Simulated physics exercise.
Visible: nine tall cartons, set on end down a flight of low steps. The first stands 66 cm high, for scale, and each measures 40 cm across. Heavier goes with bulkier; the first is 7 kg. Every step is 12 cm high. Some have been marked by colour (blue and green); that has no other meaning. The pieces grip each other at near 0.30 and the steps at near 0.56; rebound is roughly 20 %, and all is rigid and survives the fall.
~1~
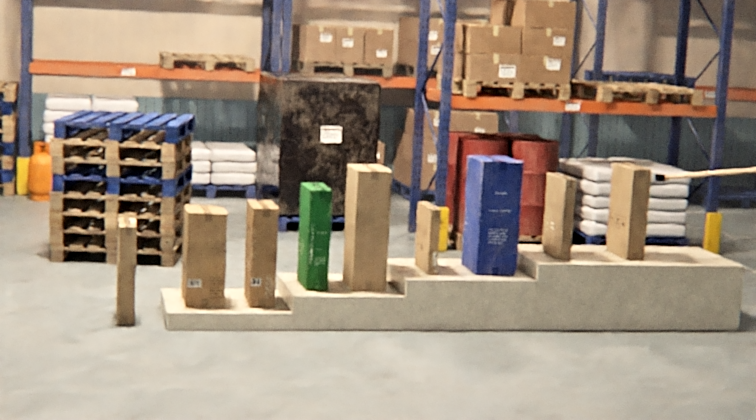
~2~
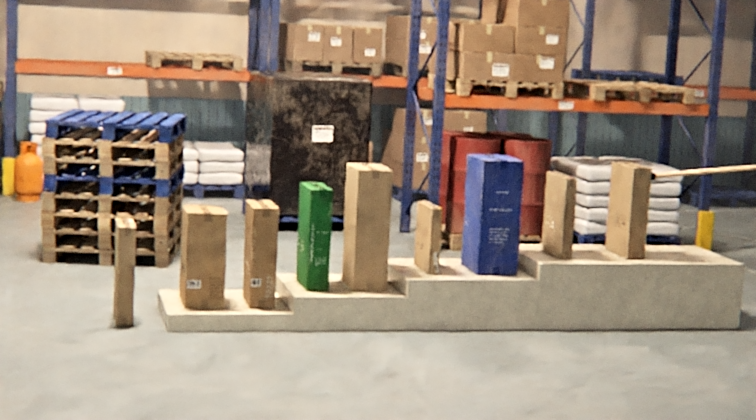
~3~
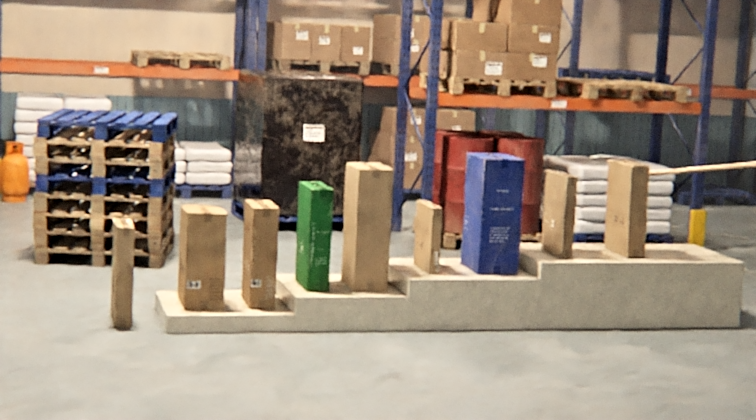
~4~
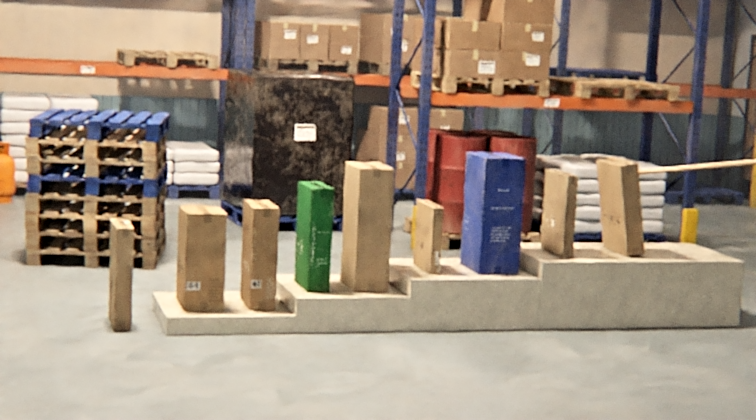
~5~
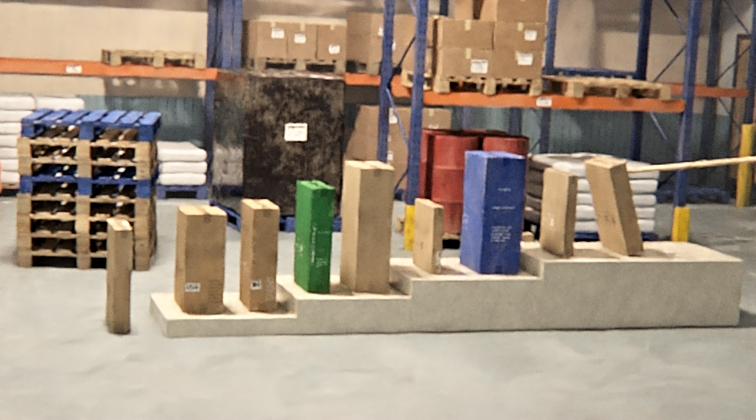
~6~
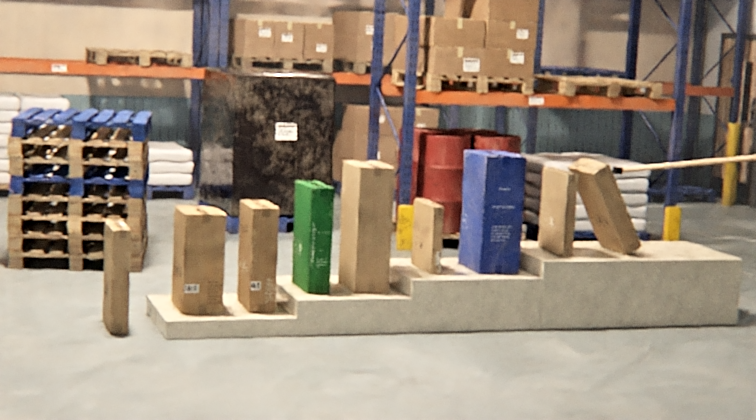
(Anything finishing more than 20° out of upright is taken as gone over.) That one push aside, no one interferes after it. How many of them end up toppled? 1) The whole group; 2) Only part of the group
Only part of the group.
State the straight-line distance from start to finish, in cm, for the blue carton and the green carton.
Net displacement (cm, approx.): Blue = 10; green = 0.
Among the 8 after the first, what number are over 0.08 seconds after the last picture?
At that moment 0.
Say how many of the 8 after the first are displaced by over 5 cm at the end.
I count 2 of them.
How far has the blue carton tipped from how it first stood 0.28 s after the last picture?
Something like 0°, more or less.
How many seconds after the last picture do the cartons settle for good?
Around 0.5 s.
Then, 0.08 s on from the sixth picture, none of the 8 other cartons over.
Then, 0.18 s on from the sixth picture, none of the 8 other cartons over, 1 disturbed.
Then, 0.28 s on from the sixth picture, 1 of the 8 other cartons over.
Then, 0.44 s on from the sixth picture, 1 of the 8 other cartons over; blue carton tipped 5°.
Finally, 1 of the 8 other cartons over; blue carton tipped 8°; green carton unmoved. Seven left standing. Seen by the last camera, middles, blue carton near (484, 209), green carton near (312, 236).
